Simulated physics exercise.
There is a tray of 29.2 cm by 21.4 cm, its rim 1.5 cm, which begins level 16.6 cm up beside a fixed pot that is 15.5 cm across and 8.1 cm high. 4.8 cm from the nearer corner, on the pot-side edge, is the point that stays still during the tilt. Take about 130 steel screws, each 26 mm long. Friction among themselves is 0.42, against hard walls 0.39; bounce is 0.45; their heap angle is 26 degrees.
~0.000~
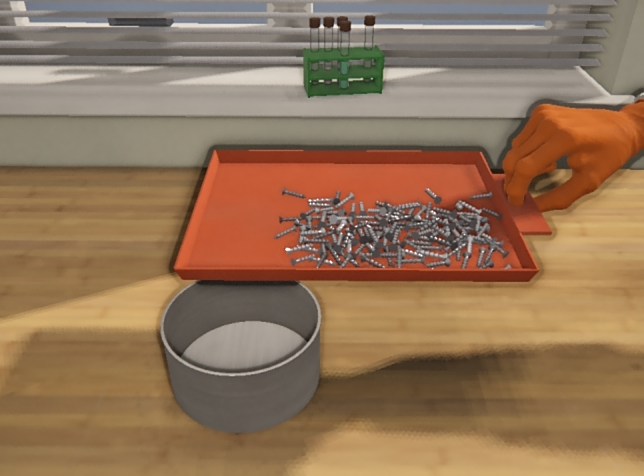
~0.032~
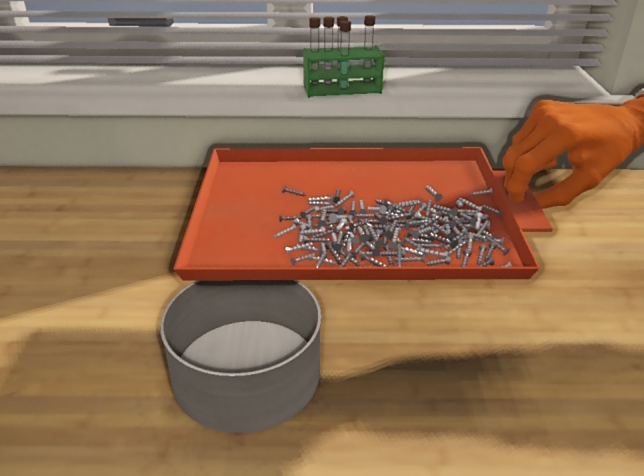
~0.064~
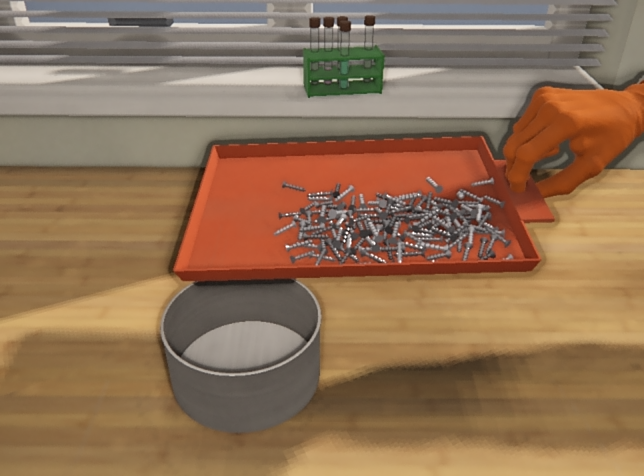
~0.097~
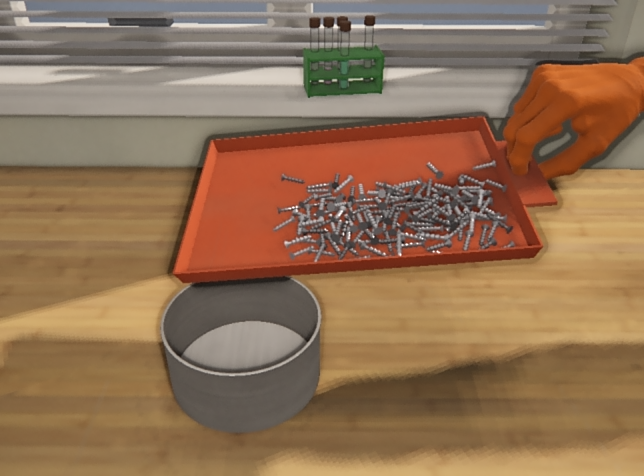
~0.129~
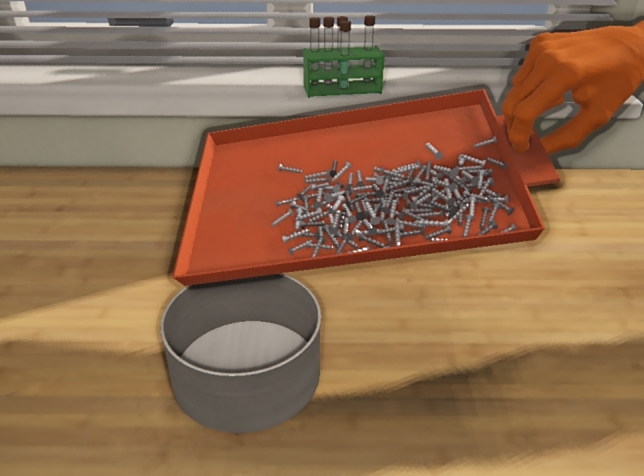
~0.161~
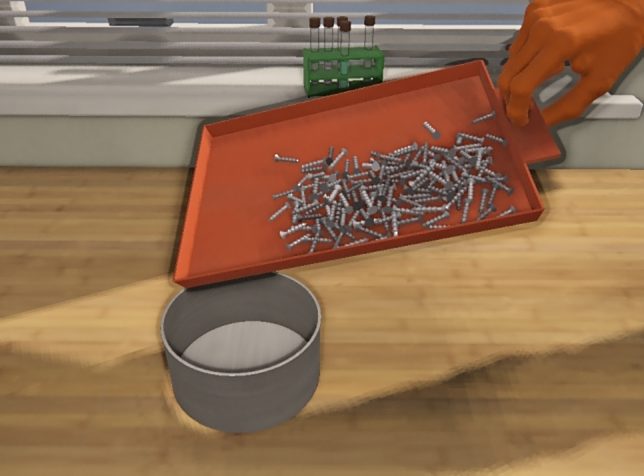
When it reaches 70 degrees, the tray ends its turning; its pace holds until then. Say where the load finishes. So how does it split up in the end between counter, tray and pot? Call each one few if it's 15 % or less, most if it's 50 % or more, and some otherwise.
I'd say counter most, left on the tray few, pot few.
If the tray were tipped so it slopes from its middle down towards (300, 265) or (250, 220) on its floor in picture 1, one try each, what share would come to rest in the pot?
Approximately 20 percent, then 0 percent.
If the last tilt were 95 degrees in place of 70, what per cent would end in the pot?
That would be around 5 percent.
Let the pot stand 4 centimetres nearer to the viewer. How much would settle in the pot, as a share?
In that setup it would come to near 30 per cent.
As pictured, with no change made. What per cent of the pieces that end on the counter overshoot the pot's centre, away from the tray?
Share: Around 100 %.
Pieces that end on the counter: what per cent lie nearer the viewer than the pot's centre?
100 %.
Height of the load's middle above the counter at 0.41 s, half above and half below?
The halfway mark sits at about 26 cm.
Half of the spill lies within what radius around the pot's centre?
Roughly 18 centimetres.
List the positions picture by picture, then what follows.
In the first frame, tray tilt 0 degrees, front corners at (181, 265) and (532, 267); middle of the pieces at (387, 234); pot at (242, 316).
In the second frame, tray tilt 1 degrees, front corners at (181, 266) and (532, 264); middle of the pieces at (387, 232).
In the third frame, tray tilt 3 degrees, front corners at (180, 267) and (534, 256), lowest corner left front; middle of the pieces at (388, 226).
In the fourth frame, tray tilt 7 degrees, front corners at (179, 269) and (536, 243), lowest corner left front; middle of the pieces at (387, 217).
In the fifth frame, tray tilt 13 degrees, front corners at (179, 273) and (537, 225), lowest corner left front; middle of the pieces at (386, 204).
In the sixth frame, tray tilt 19 degrees, front corners at (179, 276) and (536, 206), lowest corner left front; middle of the pieces at (383, 191); pot at (242, 316). The tray's pace is about 185 degrees a second.
After 0.31 s, tilt 47 degrees; the tray holds 100 %, the pot 0 %.
After 0.41 s, tilt 64 degrees; the tray holds 100 %, the pot 0 %.
After 0.64 s, tilt 70 degrees; the tray holds 5 %, the pot 0 %.
In the end, at 1.8 s, counter 95 %, tray 0 %, pot 5 %.
